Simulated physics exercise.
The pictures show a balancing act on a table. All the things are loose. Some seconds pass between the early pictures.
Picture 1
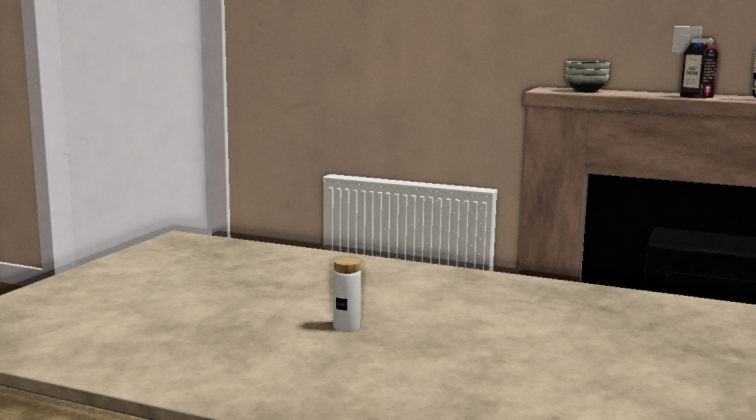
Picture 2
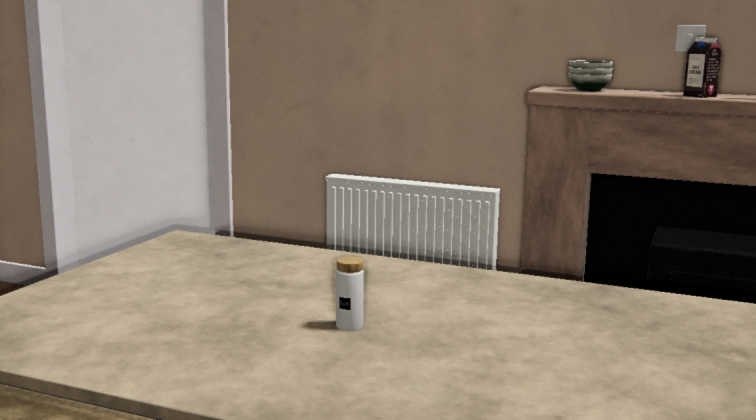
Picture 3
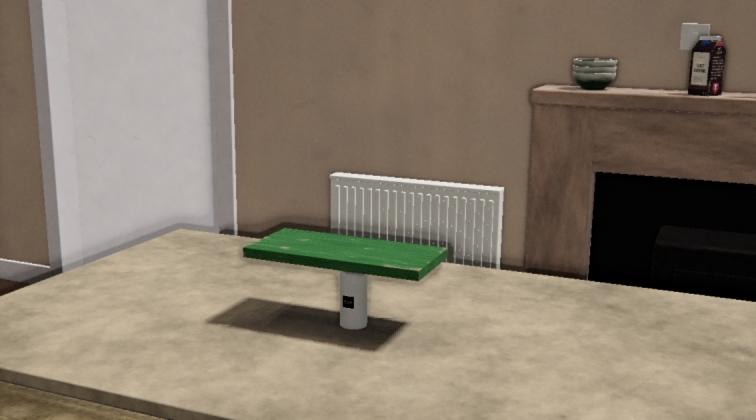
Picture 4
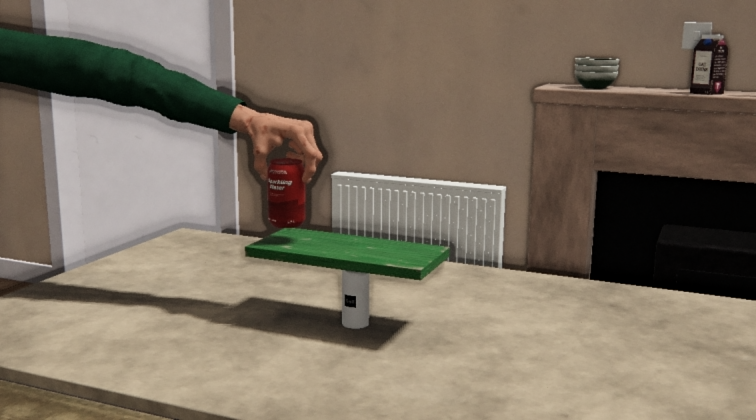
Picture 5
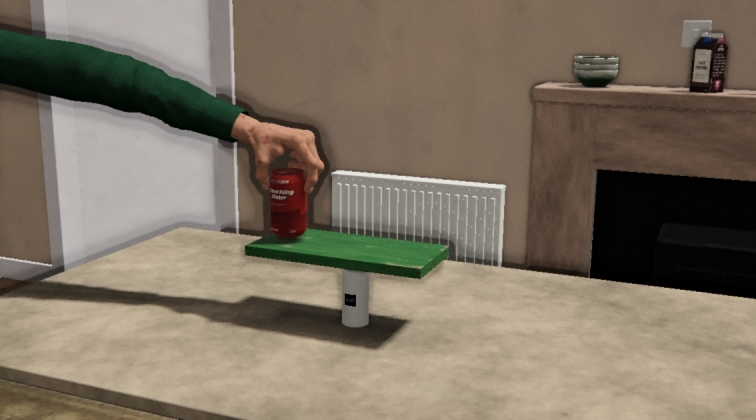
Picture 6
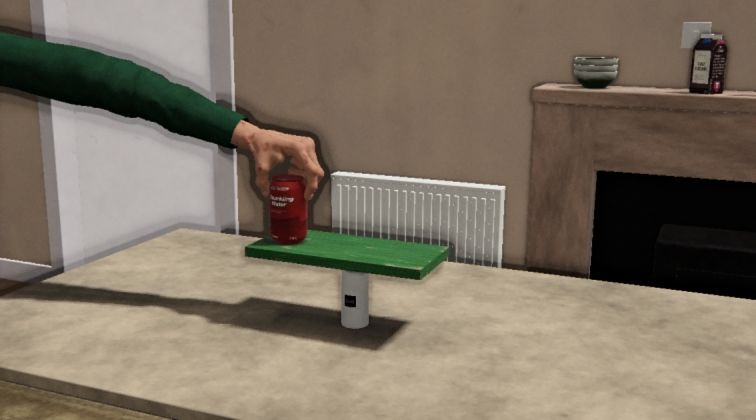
A hand lowers a red can onto the left side of a green board atop a white shaker.
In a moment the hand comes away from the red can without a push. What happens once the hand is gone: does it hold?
In the end the stack gives way.
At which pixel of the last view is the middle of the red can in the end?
Near (223, 284).
Then, 0.40 s after the last picture, red can now fallen; green board tipped 52° from how it was.
Then, 0.50 s after the last picture, green board tipped 42° from how it was; white shaker tipped 17° from how it was.
Then, 0.70 s after the last picture, white shaker and green board now fallen.
By the end, fallen, white shaker, red can and green board. Seen from the same camera at the end, red can near (222, 284). The stack loses its balance.
